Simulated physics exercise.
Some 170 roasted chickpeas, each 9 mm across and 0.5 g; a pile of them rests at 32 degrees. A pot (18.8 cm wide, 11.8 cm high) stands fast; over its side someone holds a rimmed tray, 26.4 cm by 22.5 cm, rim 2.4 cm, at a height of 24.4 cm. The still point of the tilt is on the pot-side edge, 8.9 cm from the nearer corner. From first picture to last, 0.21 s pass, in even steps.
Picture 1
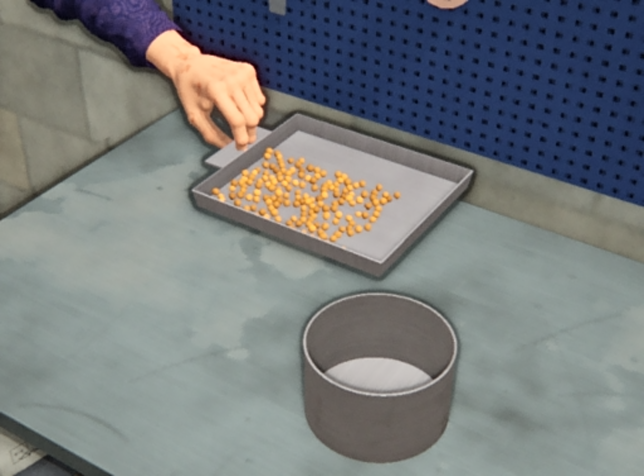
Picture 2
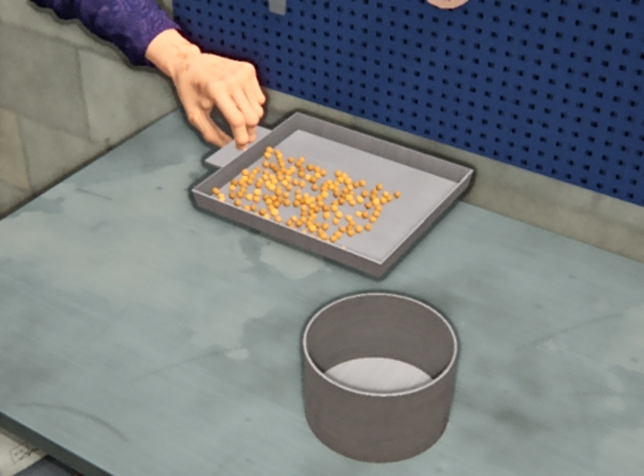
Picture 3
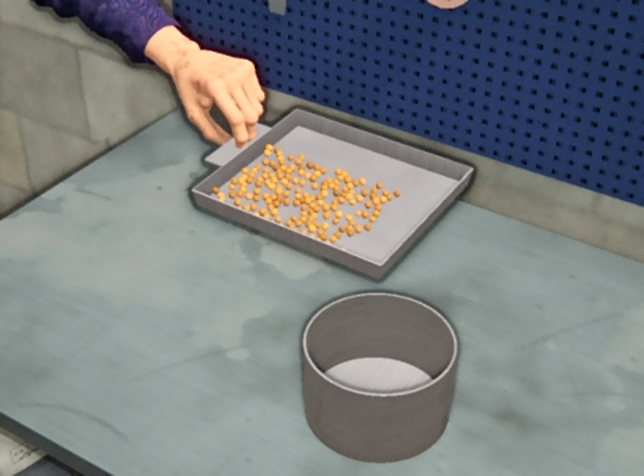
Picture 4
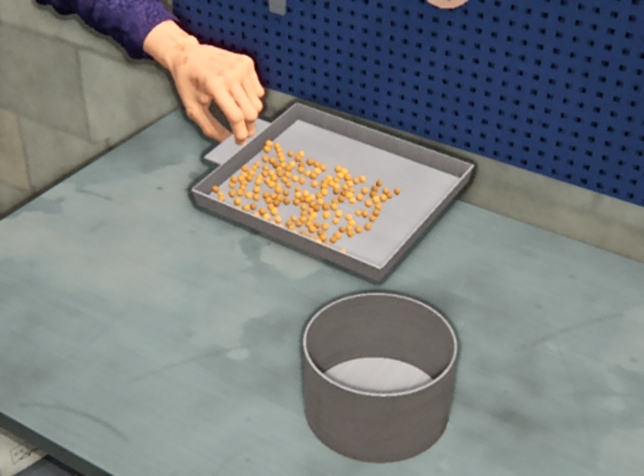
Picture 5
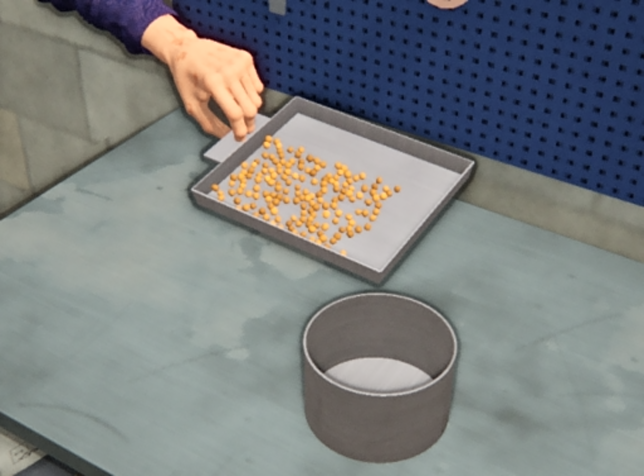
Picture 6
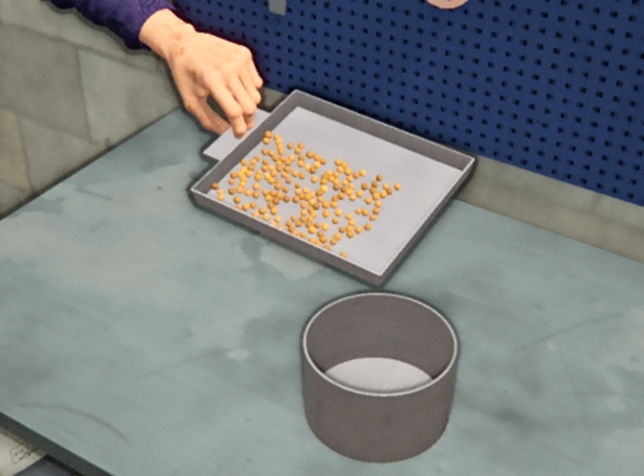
In this clip, a hand in a purple sleeve holds a gray rimmed tray of small orange-yellow pieces behind a round gray pot, then gradually raises the tray's far side slightly, while the pieces barely shift.
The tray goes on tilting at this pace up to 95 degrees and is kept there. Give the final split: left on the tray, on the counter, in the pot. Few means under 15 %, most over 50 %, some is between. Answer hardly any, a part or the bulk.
Tray: Hardly any, counter: A part, pot: The bulk.
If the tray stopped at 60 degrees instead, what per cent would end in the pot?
Then about 0 per cent.
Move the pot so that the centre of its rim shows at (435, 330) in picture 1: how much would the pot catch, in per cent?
Some 30 per cent.
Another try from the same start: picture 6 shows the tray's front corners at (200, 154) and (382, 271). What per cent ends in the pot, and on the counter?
Pot 90, counter 10.
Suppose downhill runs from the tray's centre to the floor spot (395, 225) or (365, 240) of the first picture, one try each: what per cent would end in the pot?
Some 70 and 95 per cent.
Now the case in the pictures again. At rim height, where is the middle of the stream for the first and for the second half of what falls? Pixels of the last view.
First near (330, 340), later near (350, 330).
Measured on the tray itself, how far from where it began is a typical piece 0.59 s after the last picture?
About 6 cm.
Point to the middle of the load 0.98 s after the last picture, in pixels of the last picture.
Near (304, 234).
Then, 0.59 s after the last picture, tilt 50 degrees; the tray holds 100 %, the pot 0 %.
Then, 0.98 s after the last picture, tilt 77 degrees; the tray holds 100 %, the pot 0 %.
Then, 1.46 s after the last picture, tilt 95 degrees; the tray holds 35 %, the pot 35 %.
In the end, tray 5 %, counter 20 %, pot 75 %.
